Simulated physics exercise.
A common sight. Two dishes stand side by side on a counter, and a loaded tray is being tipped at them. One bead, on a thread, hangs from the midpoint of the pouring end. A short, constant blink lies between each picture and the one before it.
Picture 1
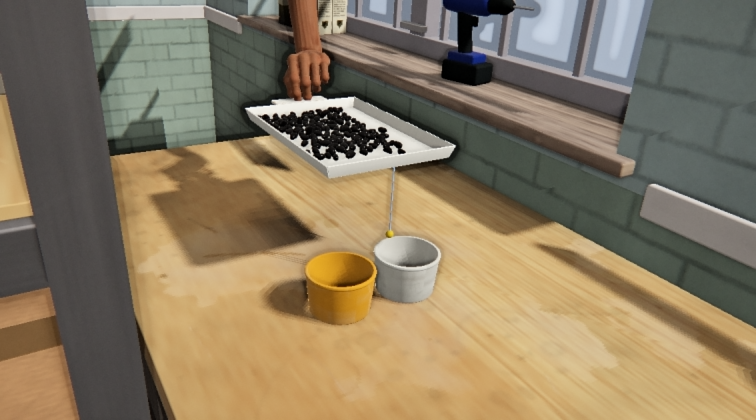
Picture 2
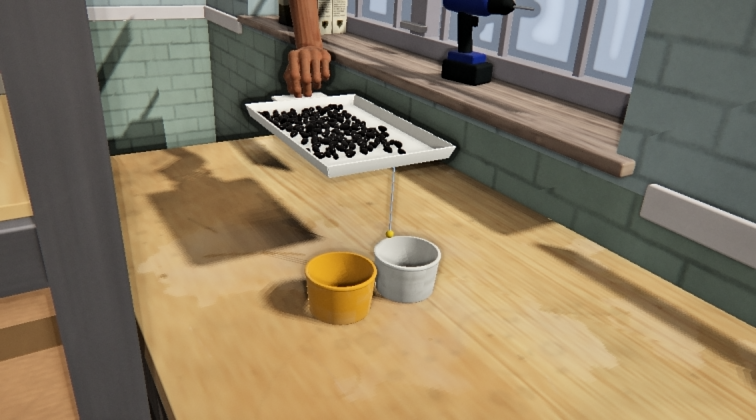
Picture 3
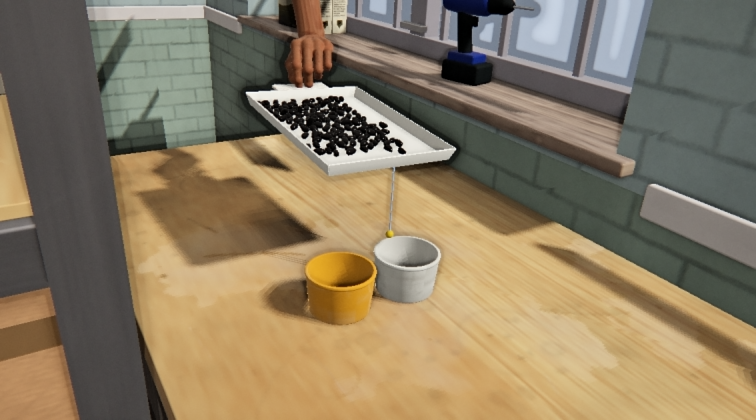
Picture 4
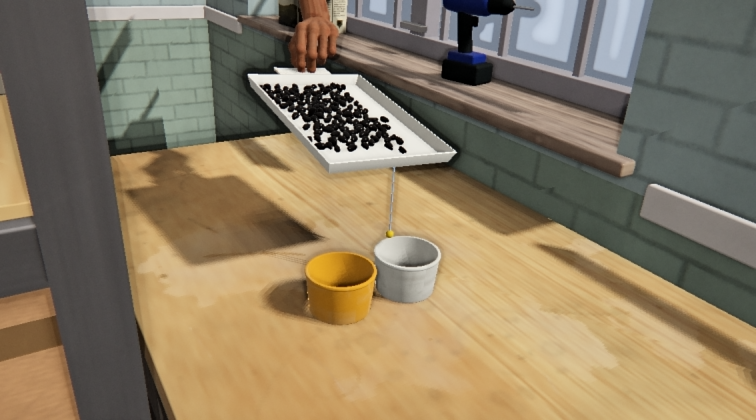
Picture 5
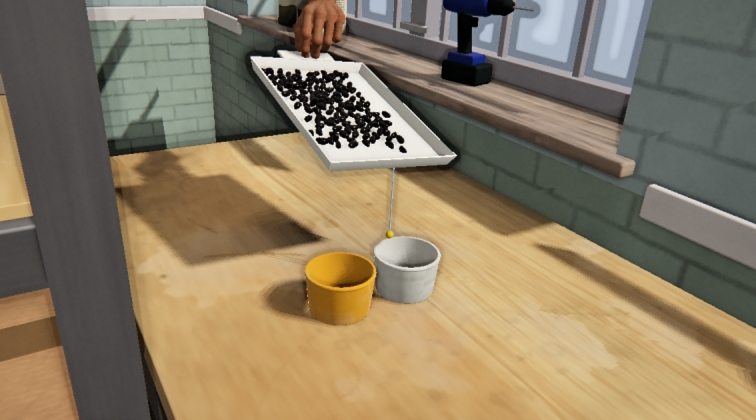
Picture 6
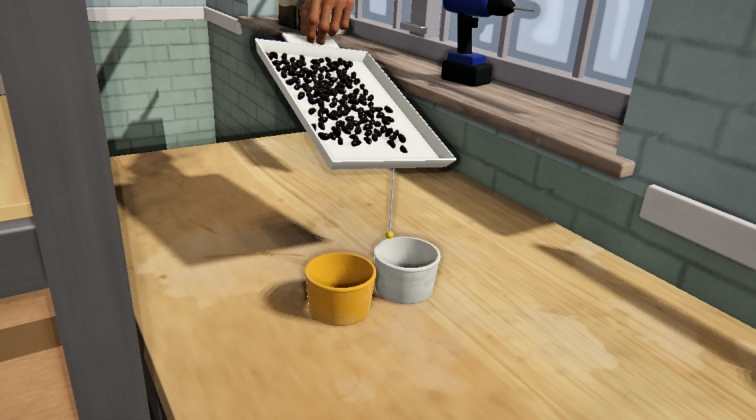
A hand slowly raised the far end of a white tray of black beans, tilting it more steeply above a wooden counter, while the orange and pale dishes below stayed still.
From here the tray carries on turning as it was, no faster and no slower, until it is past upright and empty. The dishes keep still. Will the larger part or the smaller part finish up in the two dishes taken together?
The smaller part does.
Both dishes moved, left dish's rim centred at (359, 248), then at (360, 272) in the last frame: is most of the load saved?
Result, first place: Not as much as half; second place: Not as much as half.
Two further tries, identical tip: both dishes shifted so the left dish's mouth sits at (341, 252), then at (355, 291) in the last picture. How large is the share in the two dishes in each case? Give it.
First position: Some 10 %; second position: Some 10 %.
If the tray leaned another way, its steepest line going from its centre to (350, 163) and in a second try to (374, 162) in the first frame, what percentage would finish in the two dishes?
First case around 80 per cent, second case 50 per cent.
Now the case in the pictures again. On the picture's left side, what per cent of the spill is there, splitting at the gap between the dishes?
0 in a hundred, roughly.
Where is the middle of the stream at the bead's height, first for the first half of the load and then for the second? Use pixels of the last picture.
First half (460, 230); second half (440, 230).
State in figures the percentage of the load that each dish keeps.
So the left dish gets 0 % of the load, while the right one gets 20 %.
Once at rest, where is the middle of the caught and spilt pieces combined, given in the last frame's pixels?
Around (451, 277).
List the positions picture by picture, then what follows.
In the first picture, corners of the pouring end (329, 165) and (450, 145), level; middle of the load (326, 129), black beans; left dish (357, 302); right dish (424, 281); bead on its thread (389, 234).
In the second picture, corners of the pouring end (330, 164) and (450, 146), level; middle of the load (327, 126).
In the third picture, corners of the pouring end (330, 163) and (450, 148), tipped barely, lowest at the right corner; middle of the load (327, 120).
In the fourth picture, corners of the pouring end (332, 161) and (451, 150), tipped a little, lowest at the right corner; middle of the load (329, 110).
In the fifth picture, corners of the pouring end (333, 159) and (451, 154), tipped clearly, lowest at the right corner; middle of the load (331, 101).
In the sixth picture, corners of the pouring end (335, 158) and (451, 157), tipped clearly, lowest at the right corner; middle of the load (334, 92); left dish (357, 302); right dish (424, 282).
Just after the last frame, tray tipped steeply; the larger part on the tray; just a few in the right dish; just a few outside both; roughly a quarter in the air.
A moment on, tray tipped past a quarter turn; just a few on the tray; roughly a quarter in the right dish; roughly two thirds outside both; about a tenth in the air.
Further on, tray tipped past a quarter turn; roughly a quarter in the right dish; the larger part outside both.
When it is over, tray tipped past a quarter turn; not one in the left dish; roughly a quarter in the right dish; the larger part outside both.
